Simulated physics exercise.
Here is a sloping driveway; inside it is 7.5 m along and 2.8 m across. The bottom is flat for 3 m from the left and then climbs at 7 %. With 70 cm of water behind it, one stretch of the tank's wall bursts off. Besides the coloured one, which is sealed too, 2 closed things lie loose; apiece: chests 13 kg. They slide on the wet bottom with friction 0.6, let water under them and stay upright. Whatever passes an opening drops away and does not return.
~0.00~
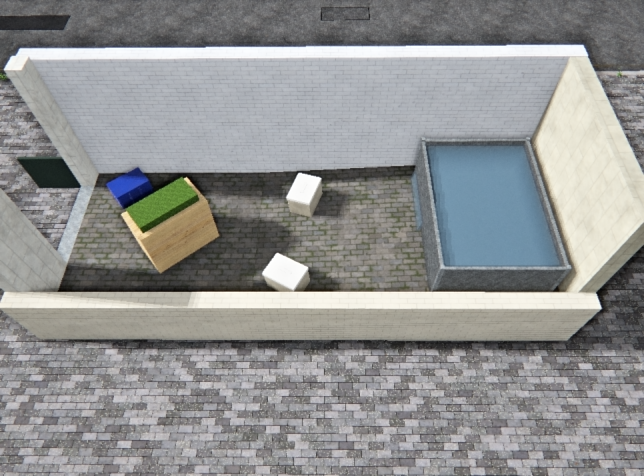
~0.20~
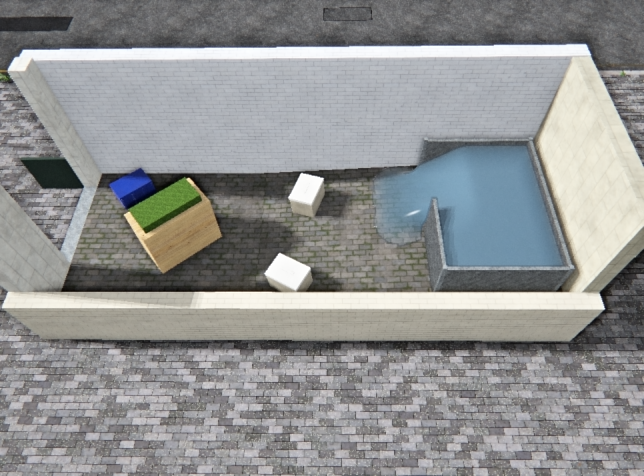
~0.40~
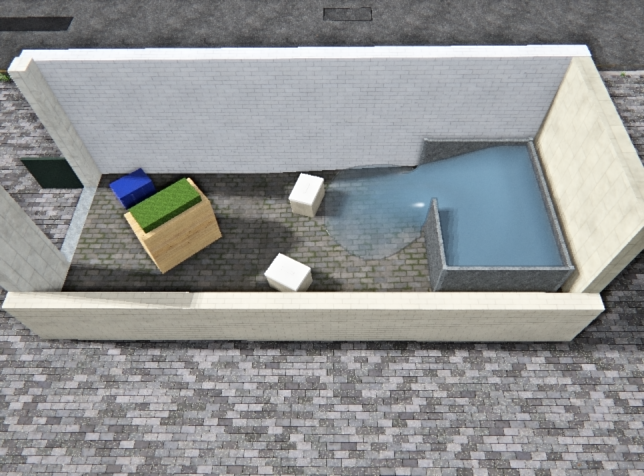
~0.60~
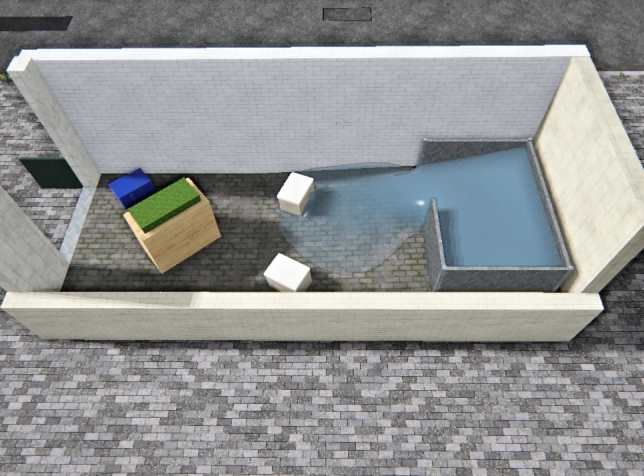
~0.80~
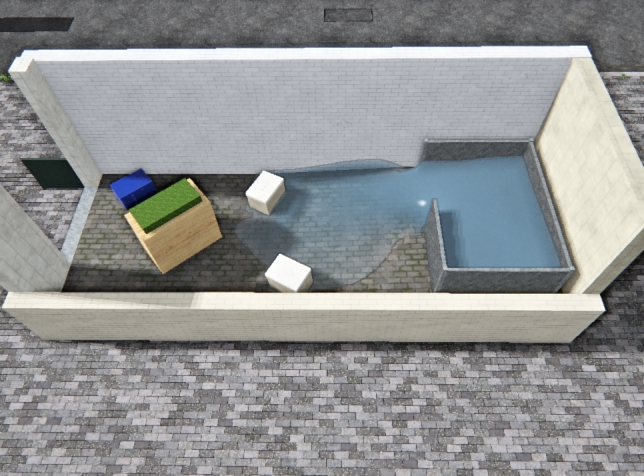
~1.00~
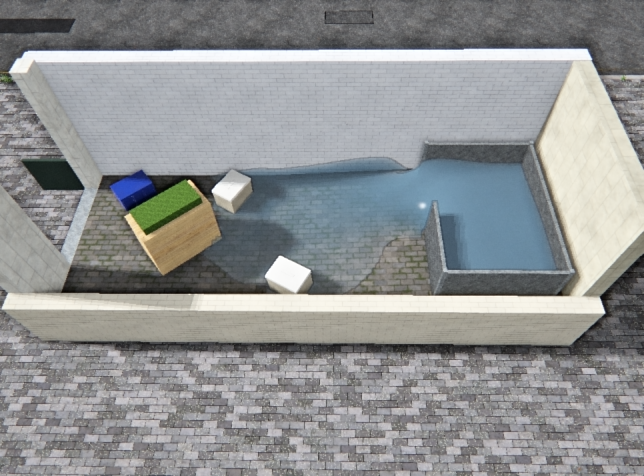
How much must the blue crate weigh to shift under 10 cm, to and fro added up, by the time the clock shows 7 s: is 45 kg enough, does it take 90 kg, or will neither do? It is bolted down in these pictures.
I expect that neither load is enough.
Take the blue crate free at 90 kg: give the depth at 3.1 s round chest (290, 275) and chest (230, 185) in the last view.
About 4 and 12 cm.
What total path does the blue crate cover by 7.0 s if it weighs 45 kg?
Some 100 cm in all.
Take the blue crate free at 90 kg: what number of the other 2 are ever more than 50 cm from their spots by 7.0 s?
That makes 2.
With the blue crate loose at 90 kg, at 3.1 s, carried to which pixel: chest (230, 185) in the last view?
Around (106, 261).
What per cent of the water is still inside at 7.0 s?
About 56 per cent.
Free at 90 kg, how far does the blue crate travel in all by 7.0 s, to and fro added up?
About 120 cm.
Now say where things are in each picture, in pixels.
In the first frame, the blue crate at (128, 182) rests on the ground; water covers 3.7 m2; 0 of 3 have shifted.
In the second frame, the blue crate at (131, 183), on the bottom; water covers 4.8 m2; 0 of 3 have shifted.
In the third frame, the blue crate at (131, 183), on the bottom; 6.3 m2 under water; 0 of 3 have shifted.
In the fourth frame, the blue crate at (130, 183) rests on the ground; water covers 7.6 m2; 1 of 3 have shifted.
In the fifth frame, the blue crate at (131, 183) rests on the ground; 9.2 m2 under water; 1 of 3 have shifted.
In the sixth frame, the blue crate at (131, 185) rests on the ground; water covers 10.5 m2; 1 of 3 have shifted.
After 1.4 s the blue crate would be 1 cm from its start with 45 kg and 1 cm from its start with 90 kg; 1 cm of water round it then.
After 3.1 s the blue crate would be gone out with 45 kg and gone out with 90 kg.
After 4.9 s the blue crate would be gone out with 45 kg and gone out with 90 kg.
After 7.0 s the blue crate would be gone out with 45 kg and gone out with 90 kg.
